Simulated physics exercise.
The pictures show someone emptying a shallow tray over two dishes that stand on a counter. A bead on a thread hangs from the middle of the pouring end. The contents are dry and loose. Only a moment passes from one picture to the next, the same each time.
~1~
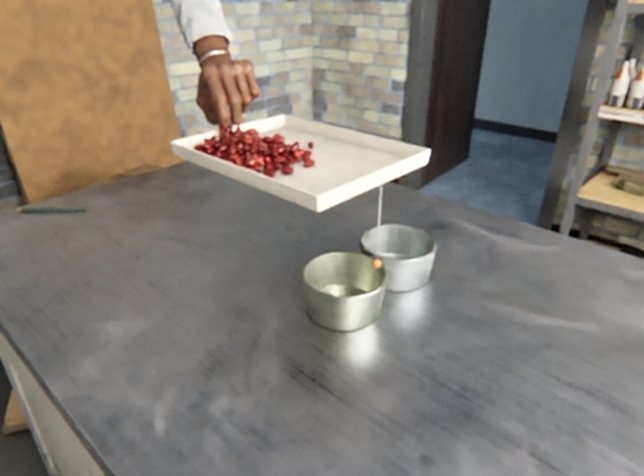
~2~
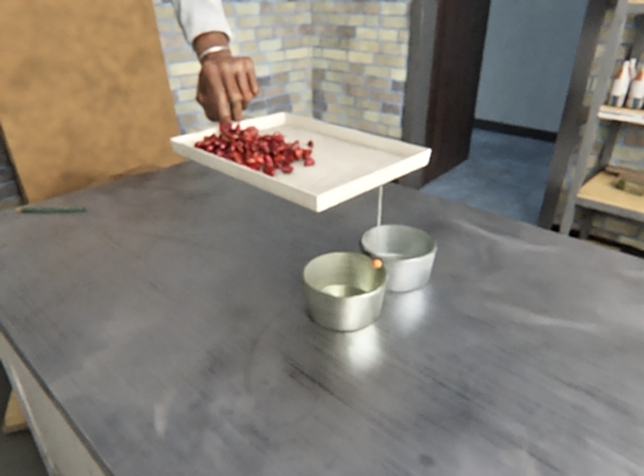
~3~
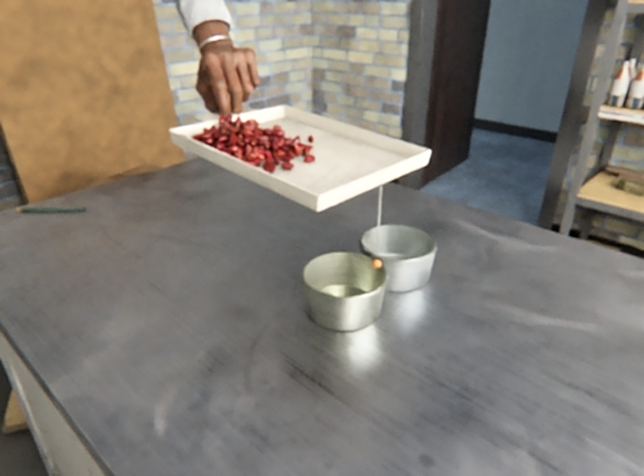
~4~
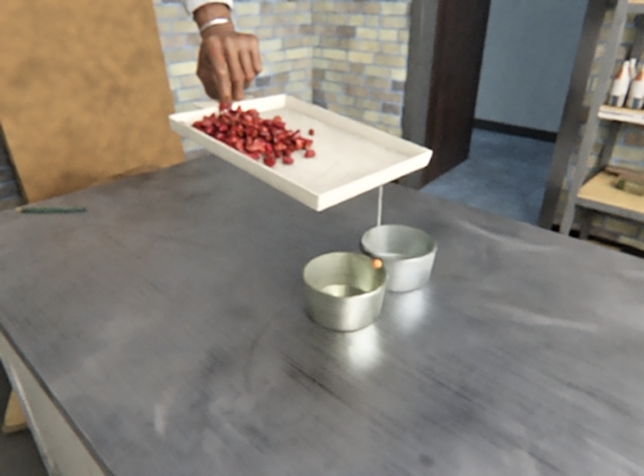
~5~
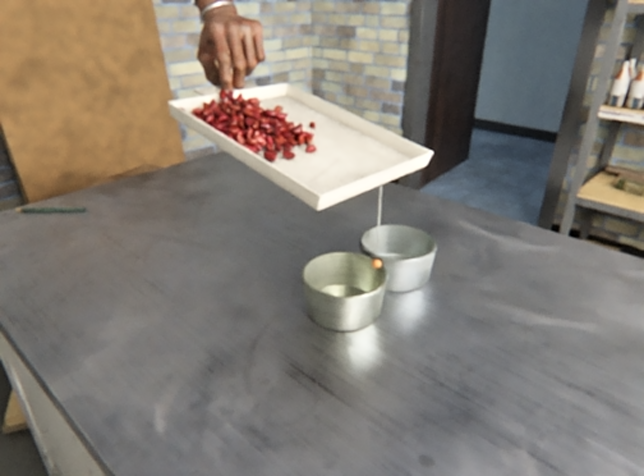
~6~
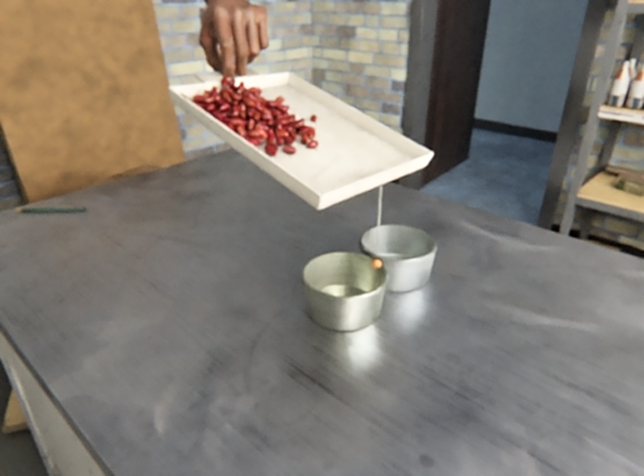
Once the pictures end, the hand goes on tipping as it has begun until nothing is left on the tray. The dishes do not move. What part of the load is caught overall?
Together they catch under half.
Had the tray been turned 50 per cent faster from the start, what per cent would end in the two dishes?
Near 0 %.
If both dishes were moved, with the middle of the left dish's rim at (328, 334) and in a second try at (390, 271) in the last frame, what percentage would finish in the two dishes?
First some 50, then 30 per cent.
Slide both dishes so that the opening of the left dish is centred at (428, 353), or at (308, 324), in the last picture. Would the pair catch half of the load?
First under half, then not half.
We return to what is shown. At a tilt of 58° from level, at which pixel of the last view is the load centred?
Roughly at (379, 163).
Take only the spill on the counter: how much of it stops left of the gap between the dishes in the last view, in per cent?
Some 0 per cent.
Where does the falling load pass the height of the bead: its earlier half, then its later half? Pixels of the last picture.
Around (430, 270) and then (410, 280).
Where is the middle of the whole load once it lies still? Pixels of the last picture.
Near (443, 335).
Shortly afterwards, tray tipped steeply; the bulk on the tray; only a few outside both; a little in the air.
Next, tray tipped right over; near half on the tray; near a third outside both; a little in the air.
Some moments later, tray tipped past a quarter turn; the whole lot outside both.
In the end, tray tipped past a quarter turn; none at all in the left dish; none at all in the right dish; the whole lot outside both.
